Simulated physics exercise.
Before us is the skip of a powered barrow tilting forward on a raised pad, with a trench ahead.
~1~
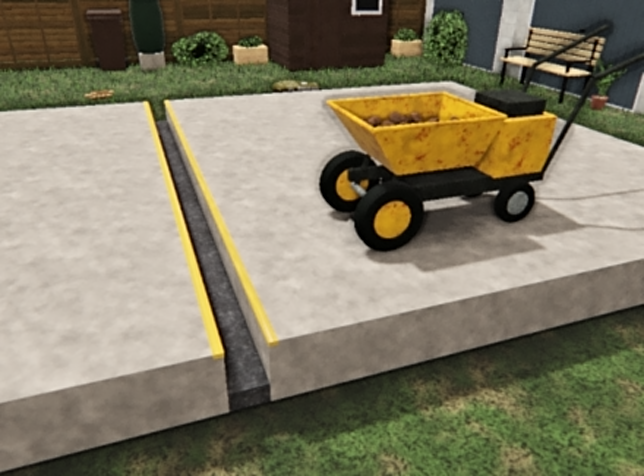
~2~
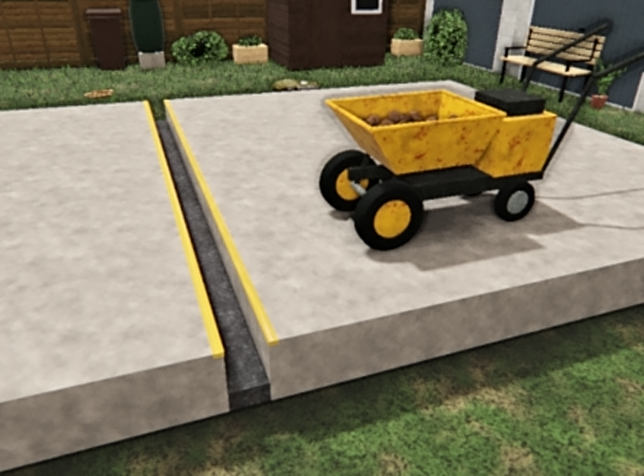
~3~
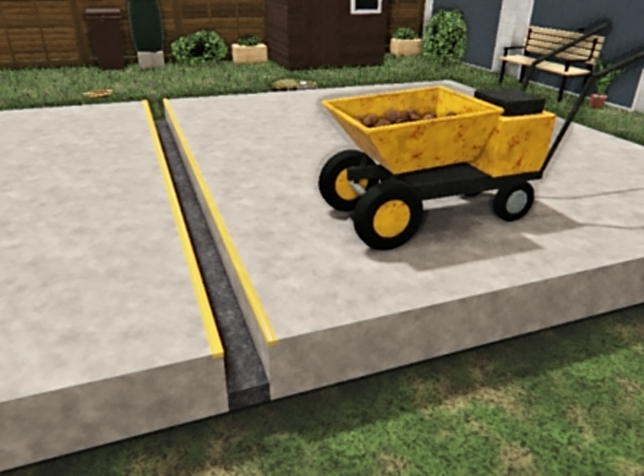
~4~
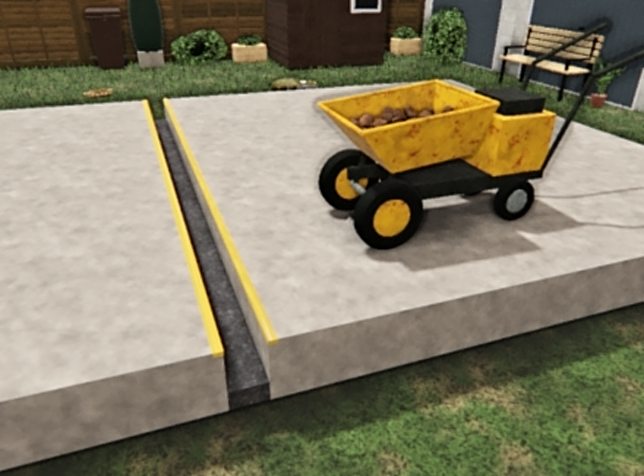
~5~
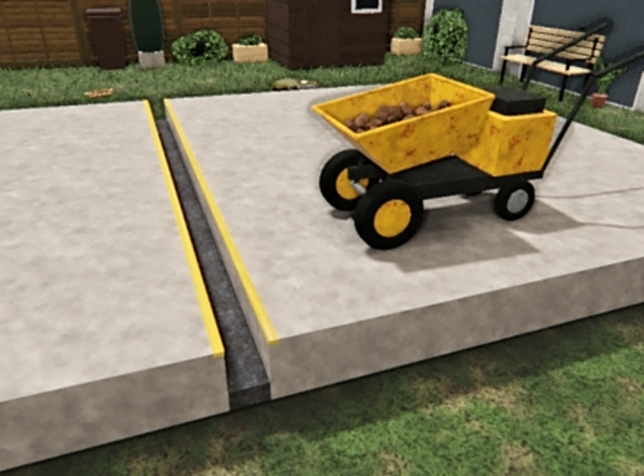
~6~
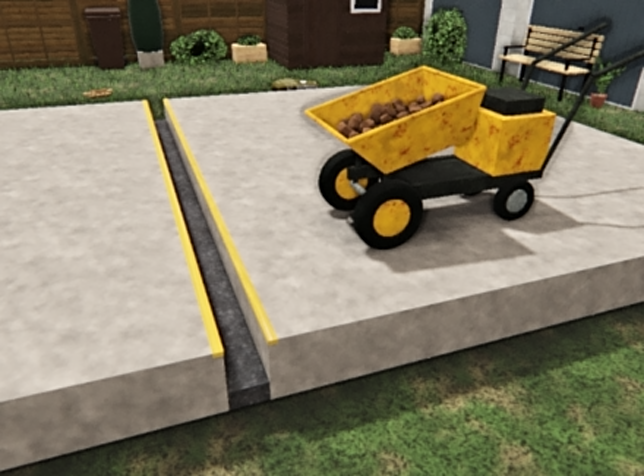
The clip opens on a yellow powered barrow loaded with brown clods, standing level on a raised concrete pad, with a narrow yellow-edged trench to its left. The skip begins to tilt forward slowly, then its left lip dips clearly as its rear rises, while the wheels stay put.
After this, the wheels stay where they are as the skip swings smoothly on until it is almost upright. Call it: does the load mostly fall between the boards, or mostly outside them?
It mostly falls outside them.
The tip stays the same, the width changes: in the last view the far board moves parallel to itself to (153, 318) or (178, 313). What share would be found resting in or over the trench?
30 % then 30 %, roughly.
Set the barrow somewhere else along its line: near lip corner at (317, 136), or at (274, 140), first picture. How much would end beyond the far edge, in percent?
20 % and 90 %.
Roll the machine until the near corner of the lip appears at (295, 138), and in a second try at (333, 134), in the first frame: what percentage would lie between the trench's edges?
You'd get around 40 in a hundred, then 90 in a hundred.
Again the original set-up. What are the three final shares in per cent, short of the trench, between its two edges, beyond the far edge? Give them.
Estimates - short: 65 in a hundred, between: 35 in a hundred, beyond: 0 in a hundred.
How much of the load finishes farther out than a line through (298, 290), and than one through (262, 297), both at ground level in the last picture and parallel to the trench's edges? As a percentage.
The first comes to 80 per cent, the second to 40 per cent.
Soon after the last picture, skip tipped steeply; all in the skip.
A little later, skip tipped right over; nearly all in the skip; a small part short of the trench; a stray few falling.
Later still, skip tipped right over; a small part in the skip; about two thirds short of the trench; about a quarter in or heaped over the trench; a stray few beyond it.
By the end, skip tipped right over; about two thirds short of the trench; about a third in or heaped over the trench; a stray few beyond it.
